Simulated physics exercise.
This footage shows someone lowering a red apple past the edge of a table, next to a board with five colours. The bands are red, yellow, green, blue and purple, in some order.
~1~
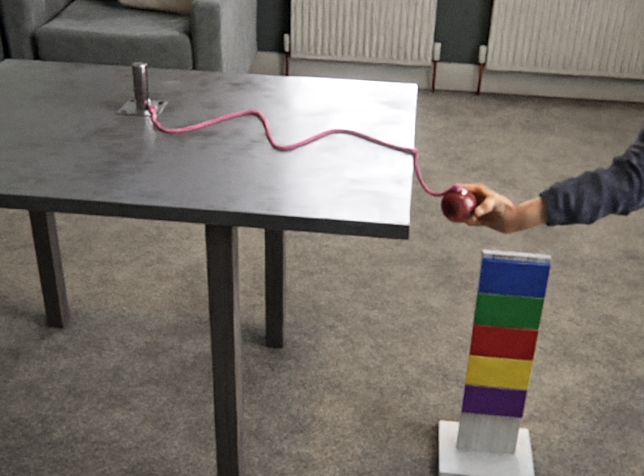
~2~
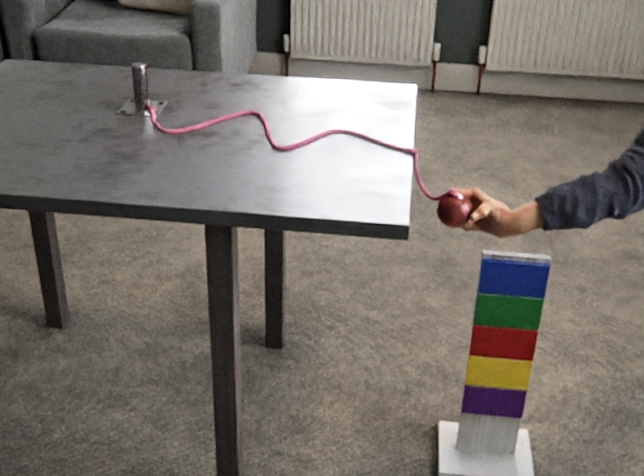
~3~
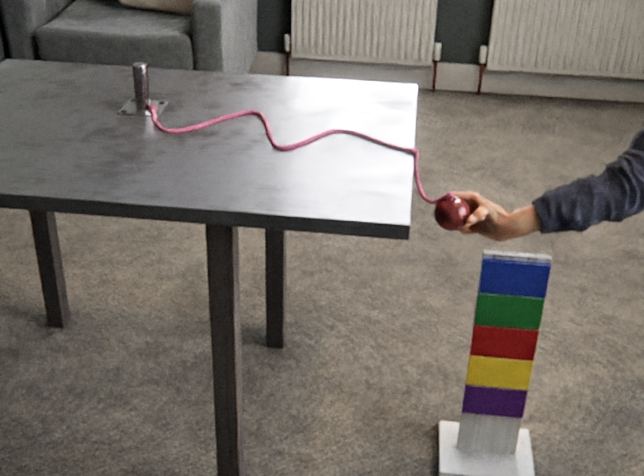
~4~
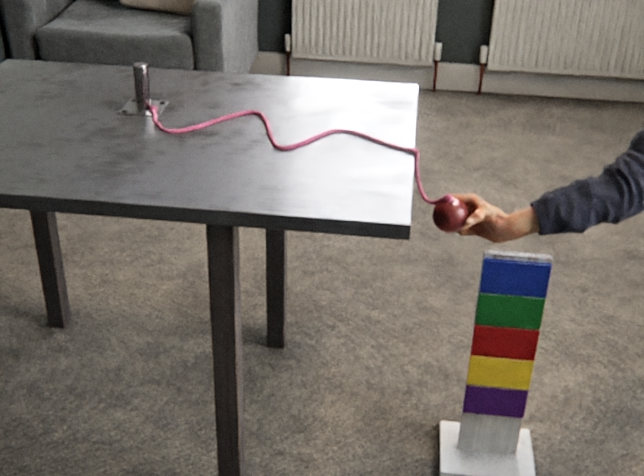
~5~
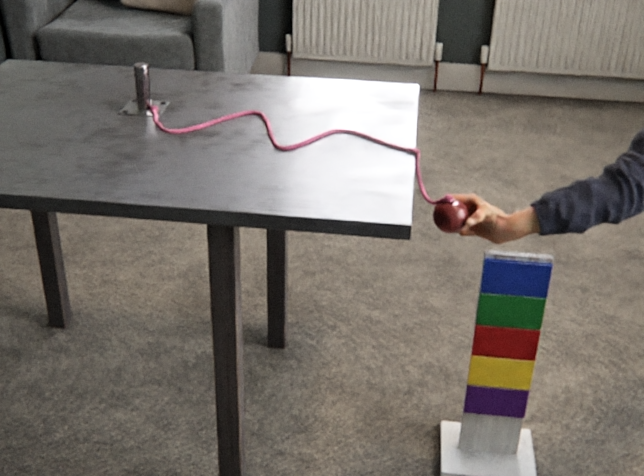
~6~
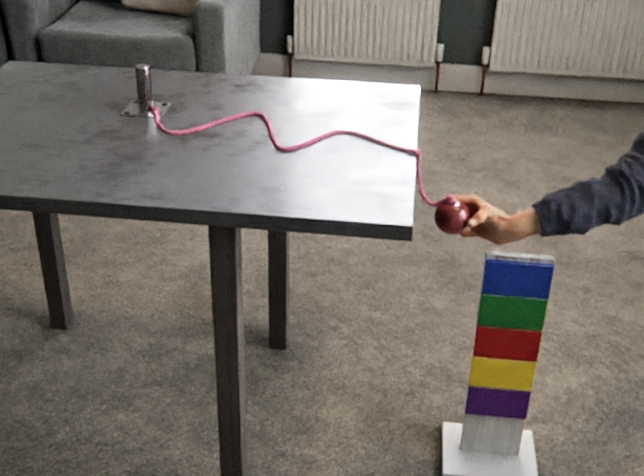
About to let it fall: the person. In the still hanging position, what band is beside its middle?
Its centre hangs level with the yellow band.
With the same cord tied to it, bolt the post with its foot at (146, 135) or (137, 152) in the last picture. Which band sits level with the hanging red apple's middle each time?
Taking the two spots in turn: Purple, then purple.
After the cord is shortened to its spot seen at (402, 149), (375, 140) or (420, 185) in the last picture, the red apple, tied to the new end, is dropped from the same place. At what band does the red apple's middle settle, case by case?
First try: Green; second try: Blue; third try: Red.
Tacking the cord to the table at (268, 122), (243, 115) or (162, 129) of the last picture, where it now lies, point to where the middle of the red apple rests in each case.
Try 1: (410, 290); try 2: (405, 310); try 3: (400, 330).
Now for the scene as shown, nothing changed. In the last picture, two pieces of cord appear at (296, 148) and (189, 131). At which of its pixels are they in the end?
Near (418, 155) and (234, 121).
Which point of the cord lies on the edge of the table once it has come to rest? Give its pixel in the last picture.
(296, 148).
A little later, apple near (437, 336); level with red.
Next, apple near (388, 348); level with yellow.
Later still, apple near (407, 360); level with yellow.
When it is over, apple near (398, 357); level with yellow. At yellow.
